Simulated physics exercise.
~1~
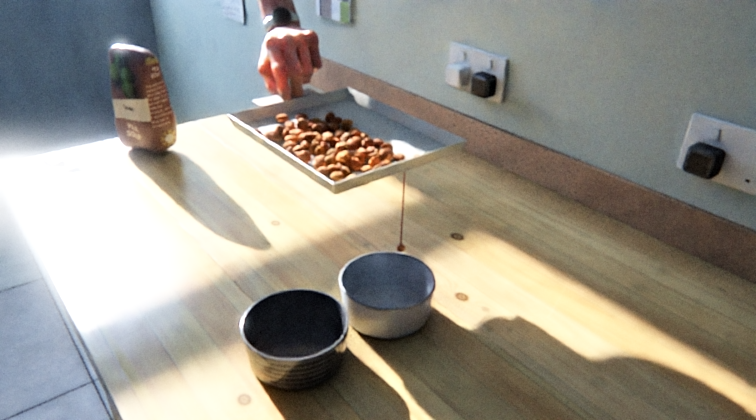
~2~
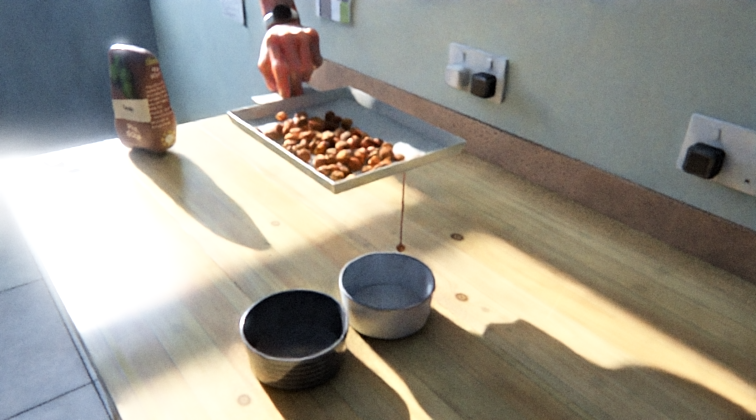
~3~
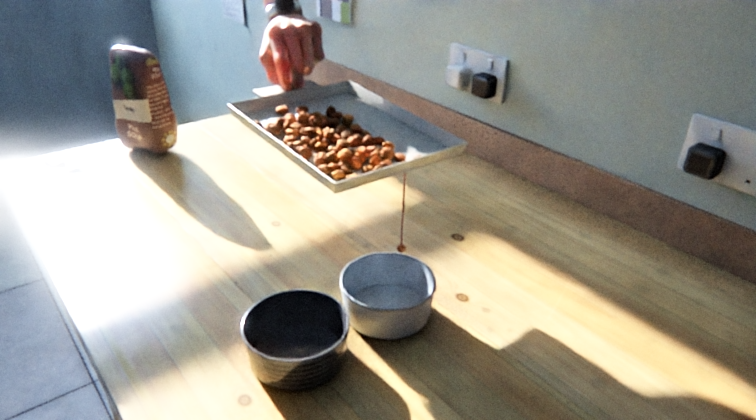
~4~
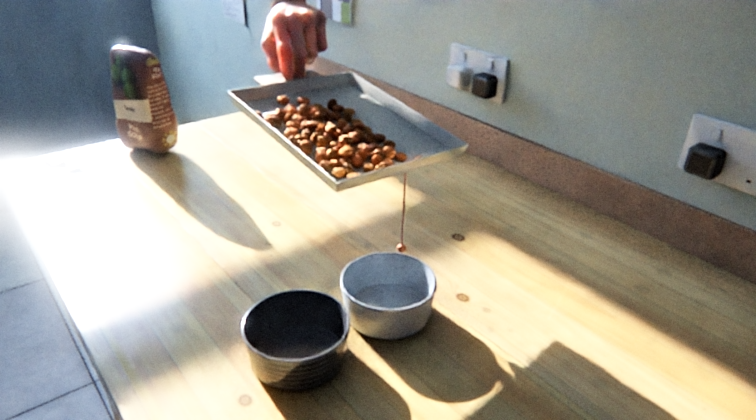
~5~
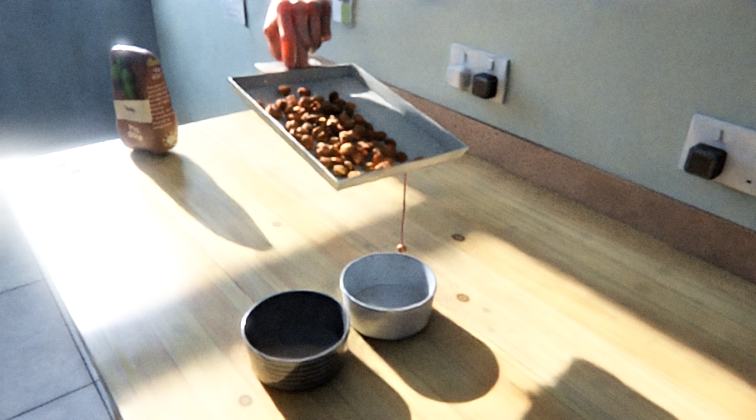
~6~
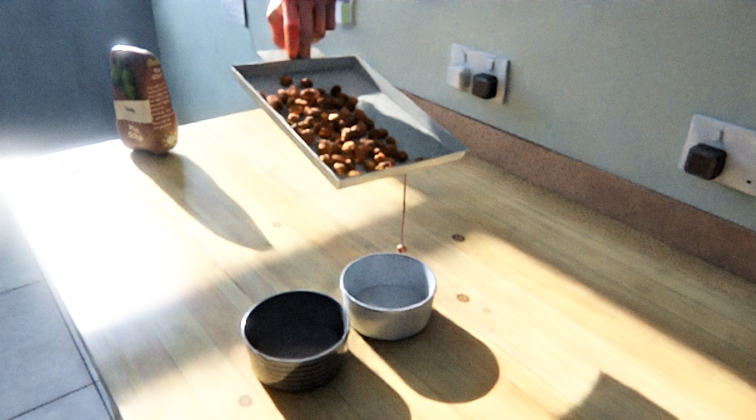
A tray of brown bits, held by a hand above two empty dishes on a wooden table, stayed level at first, then tilted gradually as the hand raised its far end, the bits barely shifting.
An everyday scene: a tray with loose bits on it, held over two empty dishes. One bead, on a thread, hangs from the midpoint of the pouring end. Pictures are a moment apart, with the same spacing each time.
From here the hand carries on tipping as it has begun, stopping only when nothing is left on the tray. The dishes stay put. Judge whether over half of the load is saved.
Most is lost.
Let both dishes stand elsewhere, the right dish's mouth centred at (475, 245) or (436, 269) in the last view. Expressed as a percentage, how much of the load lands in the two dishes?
90 and 60 in a hundred.
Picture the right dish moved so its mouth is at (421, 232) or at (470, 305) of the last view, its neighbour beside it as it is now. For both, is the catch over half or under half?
At place one a lesser share; at place two a lesser share.
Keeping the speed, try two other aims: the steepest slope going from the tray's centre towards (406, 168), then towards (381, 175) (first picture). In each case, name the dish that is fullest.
At the first place the right-hand dish, at the second the right-hand dish.
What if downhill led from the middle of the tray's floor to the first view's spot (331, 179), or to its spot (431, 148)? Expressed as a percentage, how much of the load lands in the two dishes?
The first try gives close to 50 percent; the next gives 0 percent.
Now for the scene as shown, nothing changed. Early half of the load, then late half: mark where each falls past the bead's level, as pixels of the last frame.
About (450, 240) to begin with, then about (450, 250).
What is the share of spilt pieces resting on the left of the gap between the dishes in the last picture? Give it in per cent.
Some 0 per cent.
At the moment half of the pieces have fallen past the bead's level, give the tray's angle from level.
Near 95 degrees.
Shortly afterwards, tray tipped steeply; all but a few on the tray; a little in the air.
Next, tray tipped past a quarter turn; near a quarter on the tray; a little in the right dish; near half outside both; near a quarter in the air.
Some moments later, tray tipped past a quarter turn; near a quarter in the right dish; the bulk outside both.
In the end, tray tipped past a quarter turn; none at all in the left dish; near a quarter in the right dish; the bulk outside both.
